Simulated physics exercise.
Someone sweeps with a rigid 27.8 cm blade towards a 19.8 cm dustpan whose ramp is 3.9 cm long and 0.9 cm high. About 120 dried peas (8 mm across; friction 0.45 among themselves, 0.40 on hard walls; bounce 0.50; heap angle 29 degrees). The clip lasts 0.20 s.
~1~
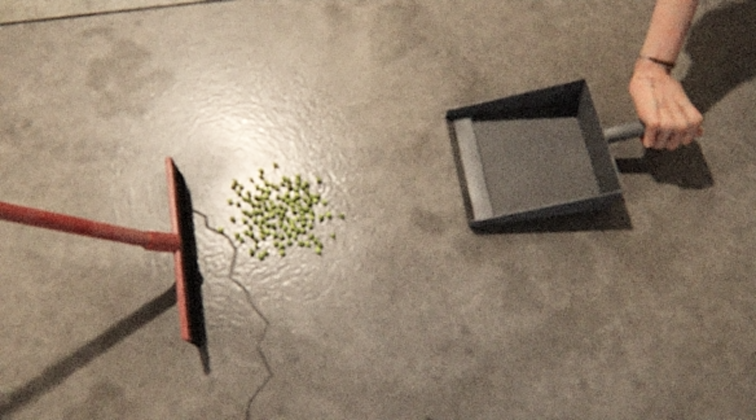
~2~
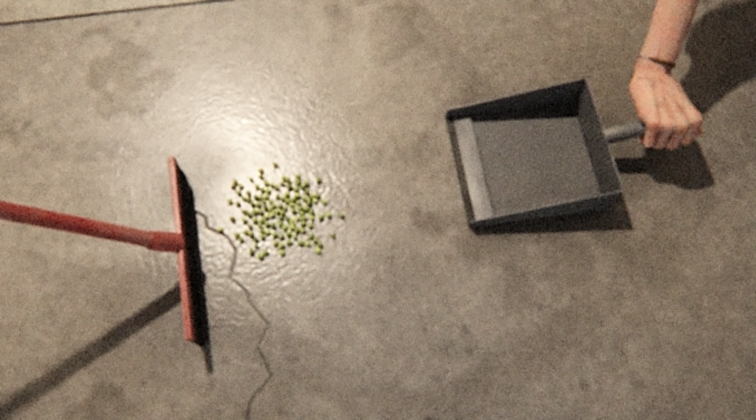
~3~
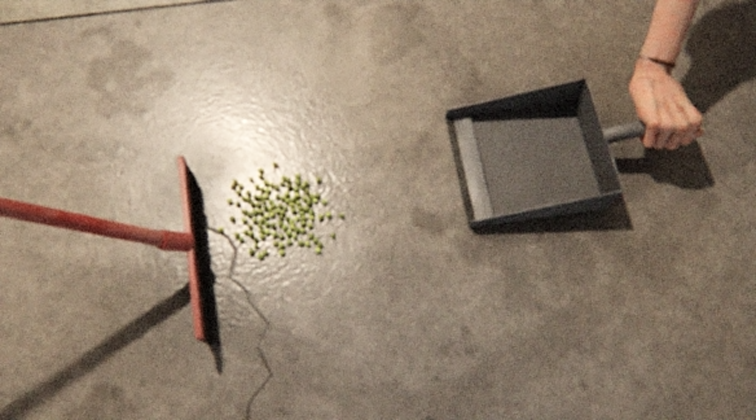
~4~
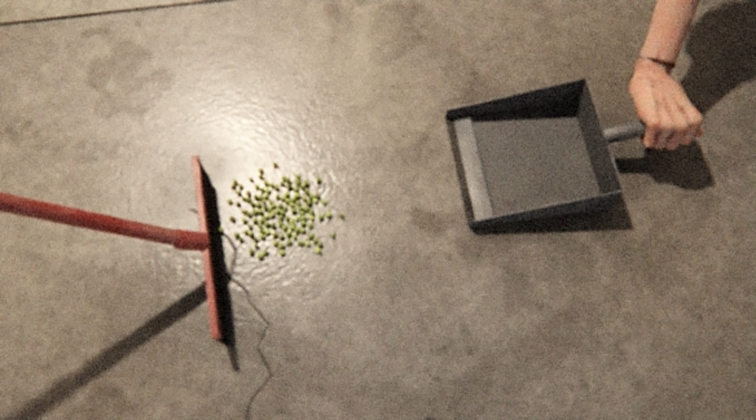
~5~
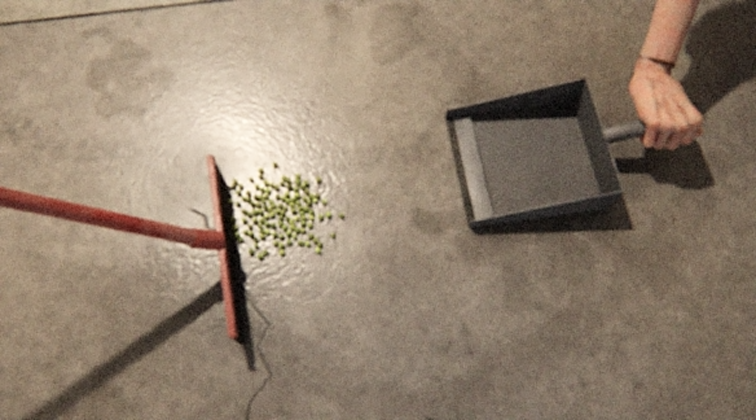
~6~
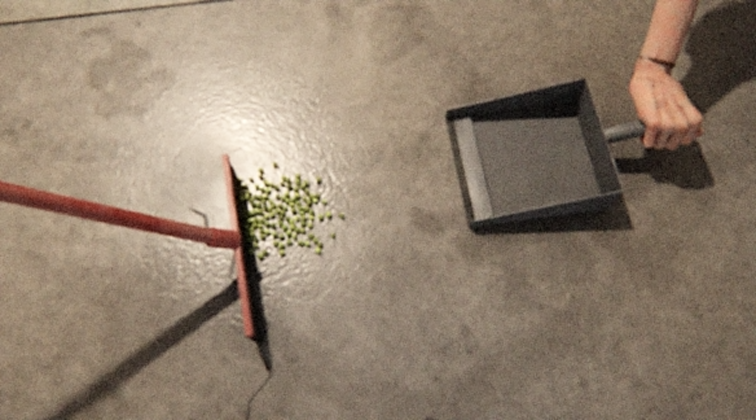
On a worn, cracked concrete floor, a red broom-like tool stands left of a loose cluster of small green pieces, while a hand holds a gray dustpan at the right. The blade slides slowly rightward, reaches the cluster and nudges its left edge, as the hand and dustpan stay still.
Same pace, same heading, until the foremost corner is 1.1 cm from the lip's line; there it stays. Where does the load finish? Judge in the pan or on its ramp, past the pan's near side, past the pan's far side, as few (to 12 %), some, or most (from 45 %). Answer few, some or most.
In the pan or on its ramp: Some; past the pan's near side: Some; past the pan's far side: Few.
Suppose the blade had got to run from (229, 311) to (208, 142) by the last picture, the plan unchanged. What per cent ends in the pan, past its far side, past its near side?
Pan 25, far 30, near 5.
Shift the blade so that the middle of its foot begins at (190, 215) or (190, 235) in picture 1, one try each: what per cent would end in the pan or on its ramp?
About 30 and 25 per cent.
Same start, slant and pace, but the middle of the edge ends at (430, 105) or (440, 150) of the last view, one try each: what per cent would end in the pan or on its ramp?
Some 25 and 30 per cent.
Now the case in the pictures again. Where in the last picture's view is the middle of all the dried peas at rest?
Near (458, 185).
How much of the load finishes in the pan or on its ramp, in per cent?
Some 20 per cent.
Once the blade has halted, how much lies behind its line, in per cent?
Roughly 20 per cent.
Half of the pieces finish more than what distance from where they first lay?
Roughly 30 cm.
Then, 0.29 s after the last picture, middle of the blade 19 cm from the lip; 0 % over the lip, far side 0 %, near side 15 %.
Then, 0.48 s after the last picture, middle of the blade 8 cm from the lip; 0 % over the lip, far side 0 %, near side 20 %.
Then, 0.80 s after the last picture, middle of the blade 2 cm from the lip; 20 % over the lip, far side 5 %, near side 20 %.
In the end, pan 20 %, near side 20 %, far side 5 %, in front of the lip or behind the blade 60 %.
